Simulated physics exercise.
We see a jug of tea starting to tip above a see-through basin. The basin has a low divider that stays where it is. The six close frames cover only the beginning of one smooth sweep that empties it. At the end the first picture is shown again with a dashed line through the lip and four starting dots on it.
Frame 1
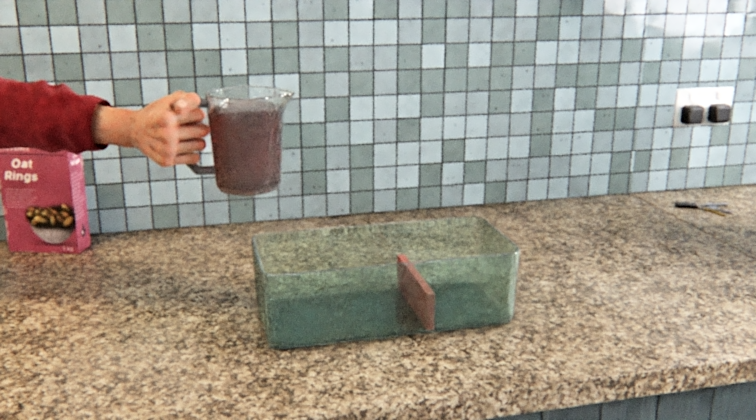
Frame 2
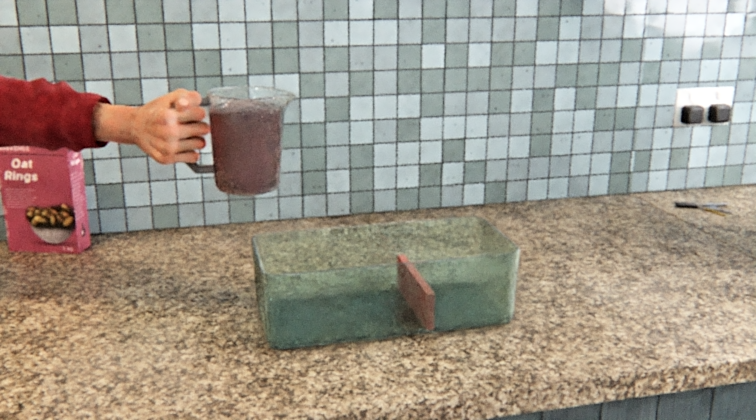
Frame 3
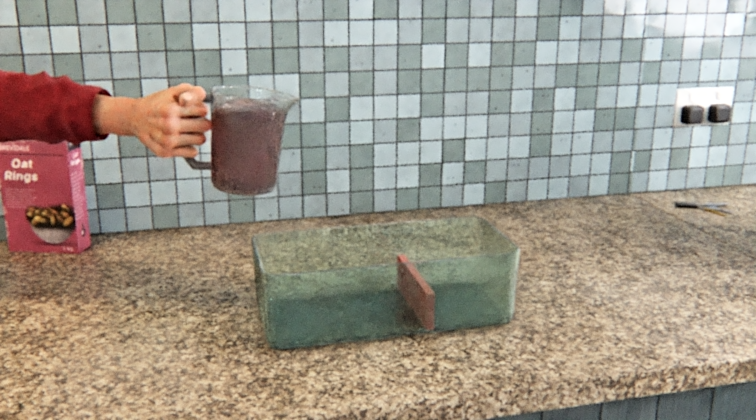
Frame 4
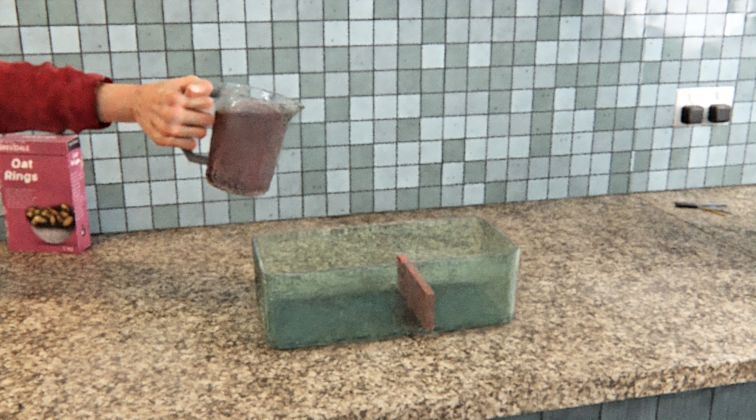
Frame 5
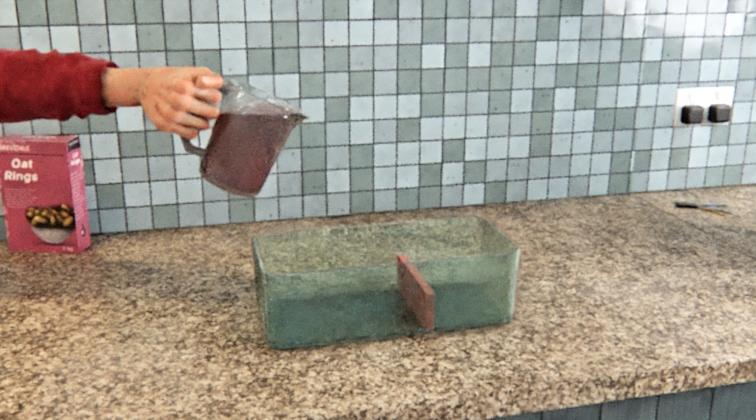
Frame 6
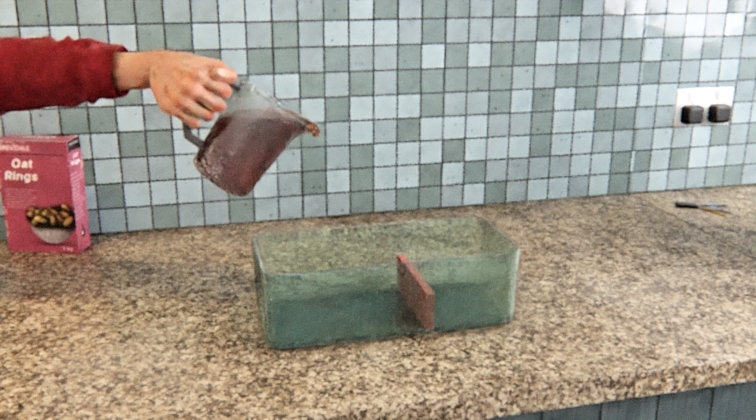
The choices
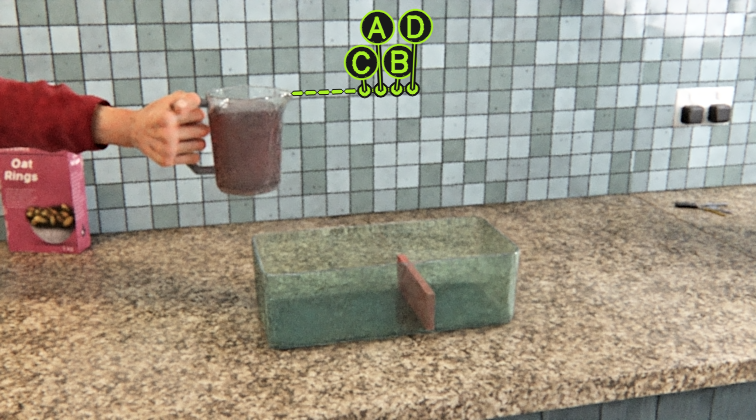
On a speckled kitchen counter, a red-sleeved hand tilting a jug of tea rightward above a see-through basin, liquid reaching over the lip.
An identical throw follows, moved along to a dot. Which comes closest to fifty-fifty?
C works best here.
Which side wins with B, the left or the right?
More ends on the right.
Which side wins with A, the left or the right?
More ends on the right.
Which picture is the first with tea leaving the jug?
In picture 6.
In lime, A at (380, 90); B at (396, 89); C at (364, 90); D at (412, 88).
With A, about 13 % ends left of the wall and 85 % right of it.
With B, about 5 % ends left of the wall and 92 % right of it; 3 % is lost outside.
With C, about 48 % ends left of the wall and 50 % right of it.
With D, about 6 % ends left of the wall and 87 % right of it; 6 % is lost outside.
